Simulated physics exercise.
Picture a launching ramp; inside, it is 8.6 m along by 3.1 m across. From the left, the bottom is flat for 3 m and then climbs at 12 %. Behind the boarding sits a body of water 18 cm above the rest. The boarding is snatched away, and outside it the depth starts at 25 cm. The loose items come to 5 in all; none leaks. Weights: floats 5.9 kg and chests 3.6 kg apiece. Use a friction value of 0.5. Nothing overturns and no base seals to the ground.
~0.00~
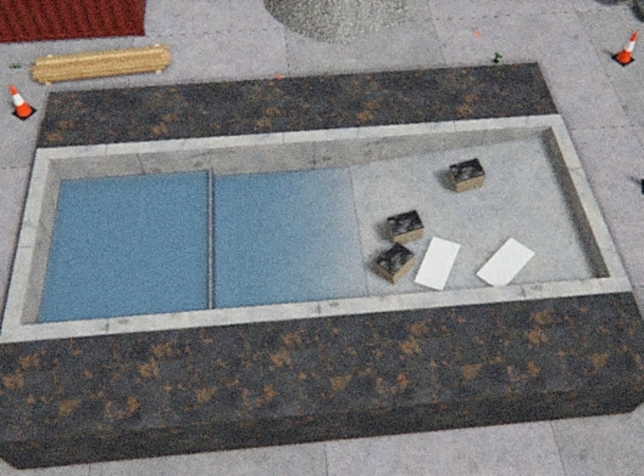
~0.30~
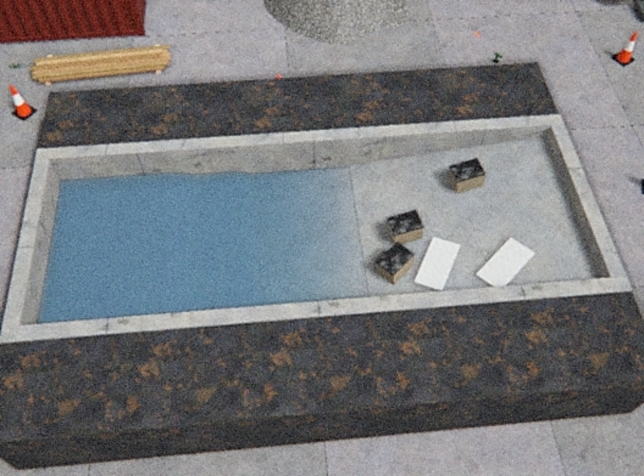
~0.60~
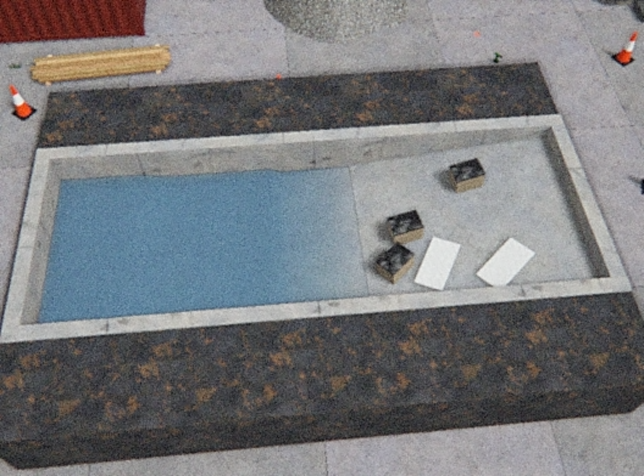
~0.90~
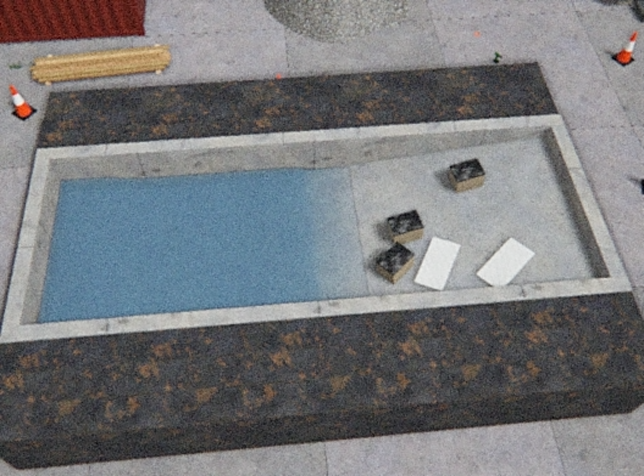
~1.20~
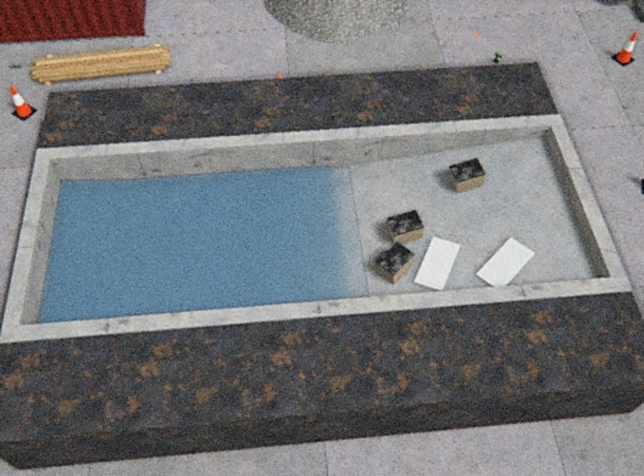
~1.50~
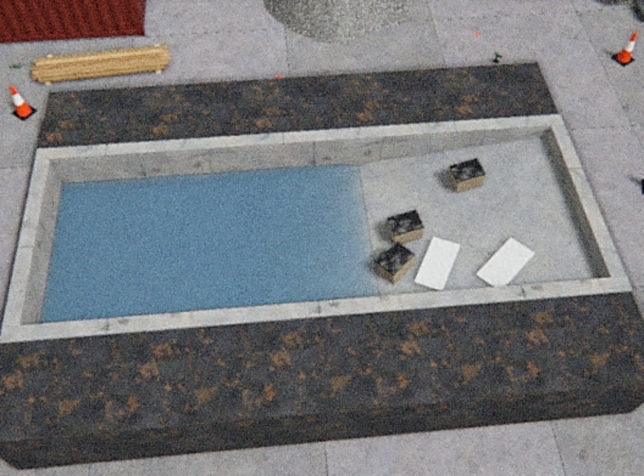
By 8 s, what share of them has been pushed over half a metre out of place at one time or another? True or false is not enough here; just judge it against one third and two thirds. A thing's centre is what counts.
It lies between the two marks.
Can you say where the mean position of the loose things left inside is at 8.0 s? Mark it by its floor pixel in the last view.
Mean position approx. (359, 257).
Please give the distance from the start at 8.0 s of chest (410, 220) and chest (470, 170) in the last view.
Respectively 200 and 0 centimetres.
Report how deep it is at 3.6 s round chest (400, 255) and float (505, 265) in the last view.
First about 9 cm, second about 1 cm.
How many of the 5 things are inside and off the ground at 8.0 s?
3 at that moment.
After 2.1 s 0 of 5 are over 50 cm from their spots; 0 afloat.
After 3.6 s 0 of 5 are over 50 cm from their spots; 3 afloat.
After 5.6 s 3 of 5 are over 50 cm from their spots; 3 afloat.
After 8.0 s 3 of 5 are over 50 cm from their spots, and 3 have been at some point; 3 afloat.
